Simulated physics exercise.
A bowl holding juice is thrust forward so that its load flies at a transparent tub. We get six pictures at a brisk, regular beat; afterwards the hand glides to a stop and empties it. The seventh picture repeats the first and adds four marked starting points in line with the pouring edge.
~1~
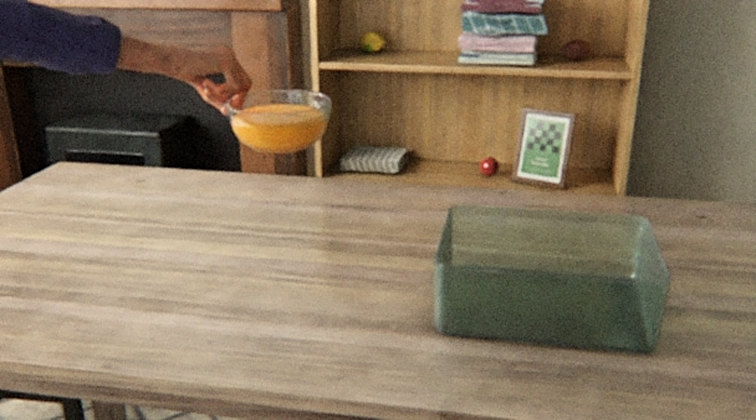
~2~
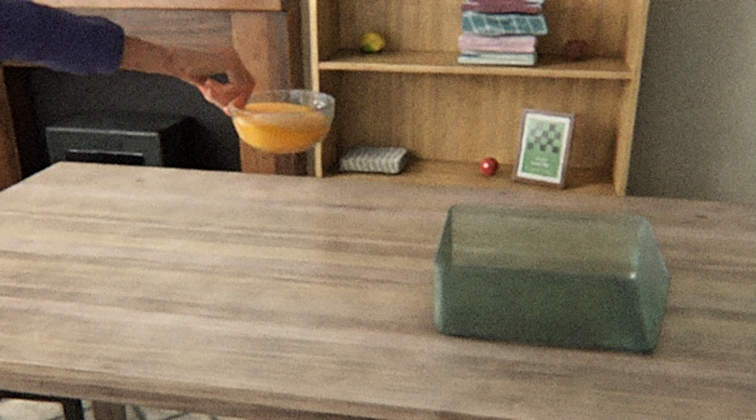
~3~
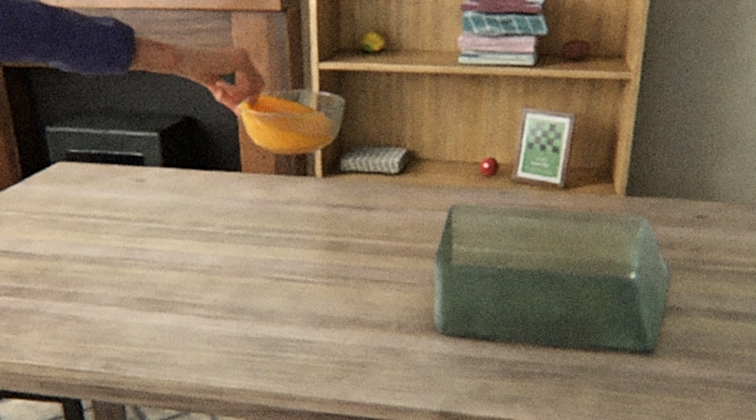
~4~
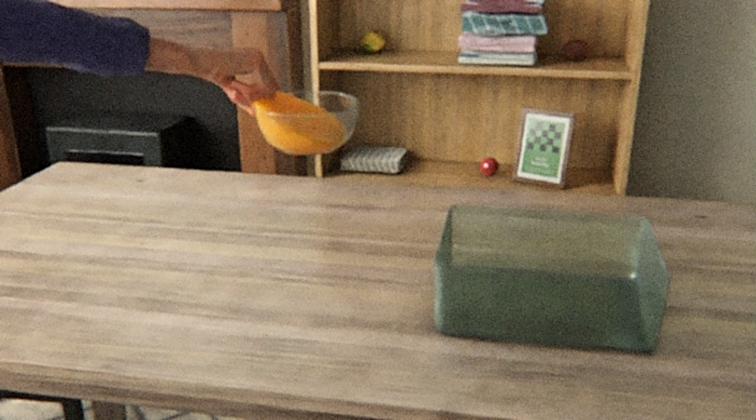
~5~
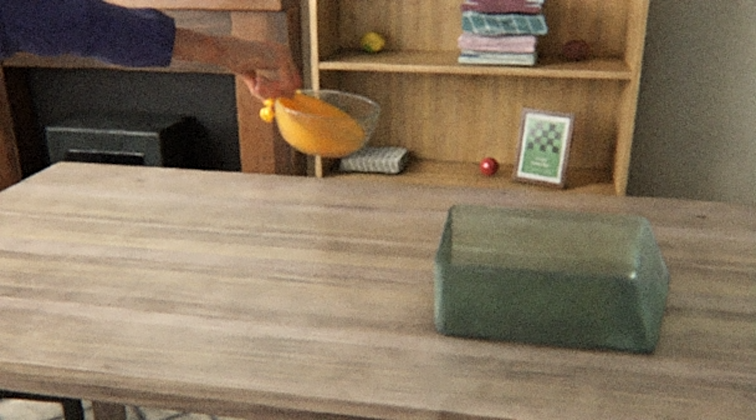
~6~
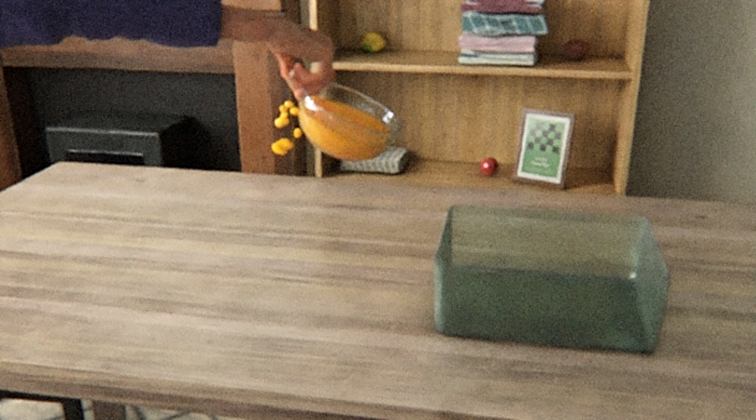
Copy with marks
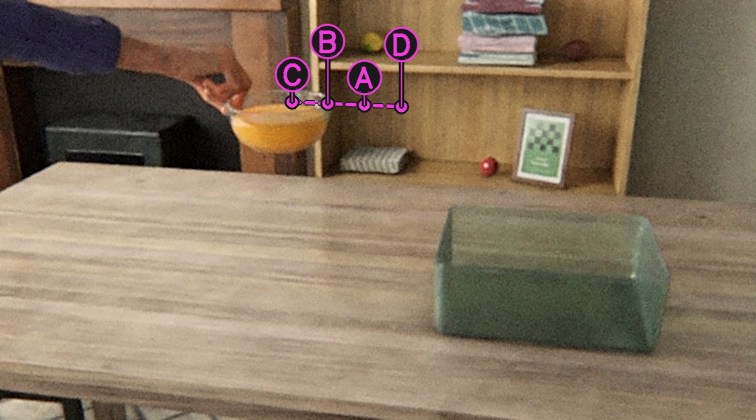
A hand held a glass bowl of orange juice above a wooden table and moved it right toward a clear greenish tub, the juice slopping over the left rim in drops as the bowl tilted.
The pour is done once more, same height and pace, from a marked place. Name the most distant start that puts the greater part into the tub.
That is dot C.
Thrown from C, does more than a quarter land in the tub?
Yes, it does.
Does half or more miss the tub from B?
No.
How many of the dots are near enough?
All of the four.
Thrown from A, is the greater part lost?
No, not at all.
In magenta, A at (364, 105); B at (327, 103); C at (292, 102); D at (401, 106).
For dot A, about 76 % lands in the tub, 5 % falls short and 19 % goes beside or beyond.
For dot B, about 81 % lands in the tub, 6 % falls short and 12 % goes beside or beyond.
For dot C, about 66 % lands in the tub, 24 % falls short and 10 % goes beside or beyond.
For dot D, about 82 % lands in the tub, 9 % falls short and 9 % goes beside or beyond.
